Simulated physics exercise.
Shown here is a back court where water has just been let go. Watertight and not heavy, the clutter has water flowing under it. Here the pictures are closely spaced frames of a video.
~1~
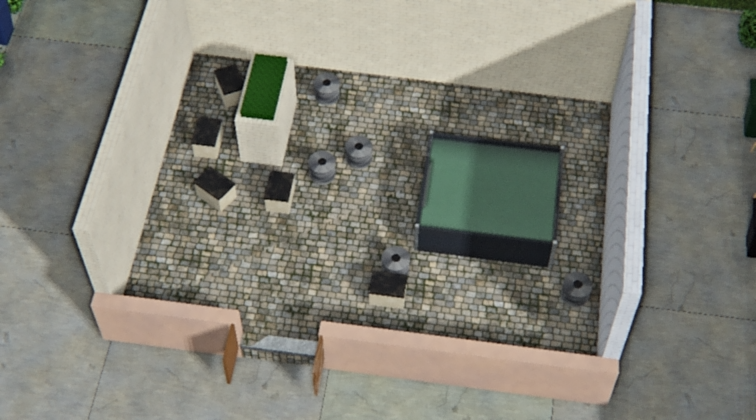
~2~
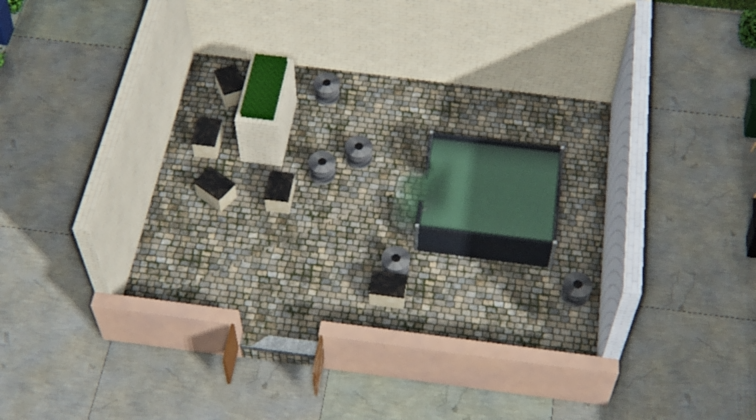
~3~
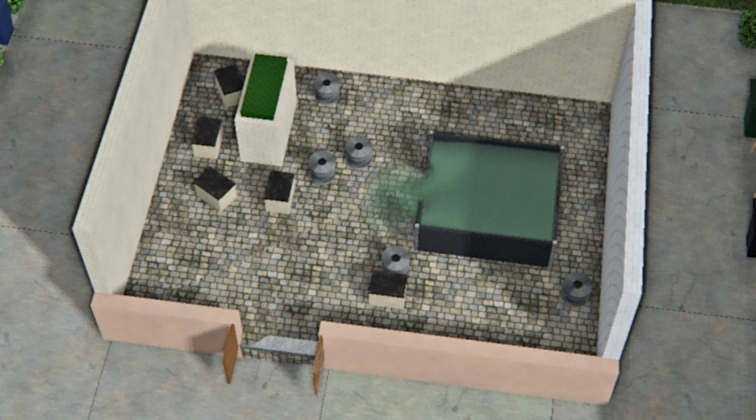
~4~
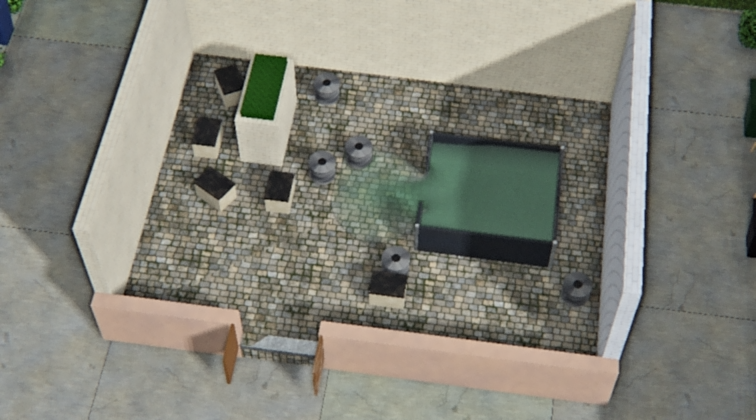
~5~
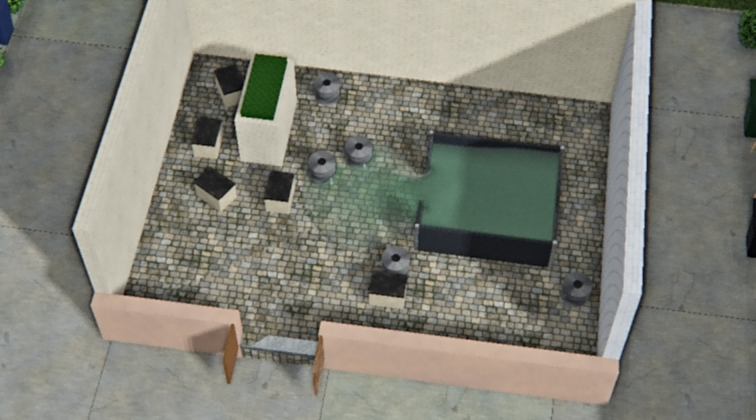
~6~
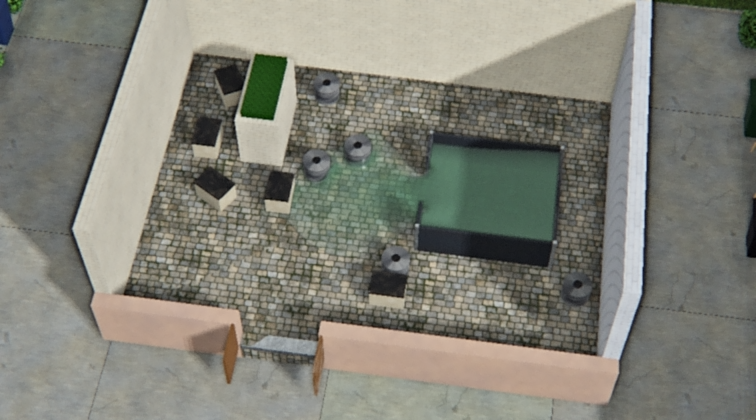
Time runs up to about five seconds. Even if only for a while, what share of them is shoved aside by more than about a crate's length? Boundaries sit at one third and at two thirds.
Counting the far movers, it's in the middle - a third to two thirds.
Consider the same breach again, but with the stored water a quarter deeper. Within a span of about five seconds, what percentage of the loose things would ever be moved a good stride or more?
Share: Close to 60 %.
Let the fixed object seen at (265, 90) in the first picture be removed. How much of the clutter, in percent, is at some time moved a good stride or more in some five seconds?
Estimated share: Approx. 60 %.
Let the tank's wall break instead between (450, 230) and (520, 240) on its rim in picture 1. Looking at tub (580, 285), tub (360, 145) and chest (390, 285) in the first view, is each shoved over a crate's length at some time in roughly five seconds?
Object by object: Displaced that much, less than that, displaced that much.
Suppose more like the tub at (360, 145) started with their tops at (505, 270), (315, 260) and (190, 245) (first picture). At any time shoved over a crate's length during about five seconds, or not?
Each in turn: Stays in place, stays in place, pushed clear.
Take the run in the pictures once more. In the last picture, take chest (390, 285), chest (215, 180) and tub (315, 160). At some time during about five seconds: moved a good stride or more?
Listed order gives below that mark, then past that mark, and lastly past that mark.
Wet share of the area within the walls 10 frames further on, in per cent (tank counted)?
I reckon around 50 per cent.
A moment on, 0 of 10 are well off their spots; 0 afloat.
Next, 3 of 10 are well off their spots; 3 afloat.
Later, 5 of 10 are well off their spots; 4 afloat.
In the end, 5 of 10 are well off their spots, and 5 have been at some point; 4 afloat.
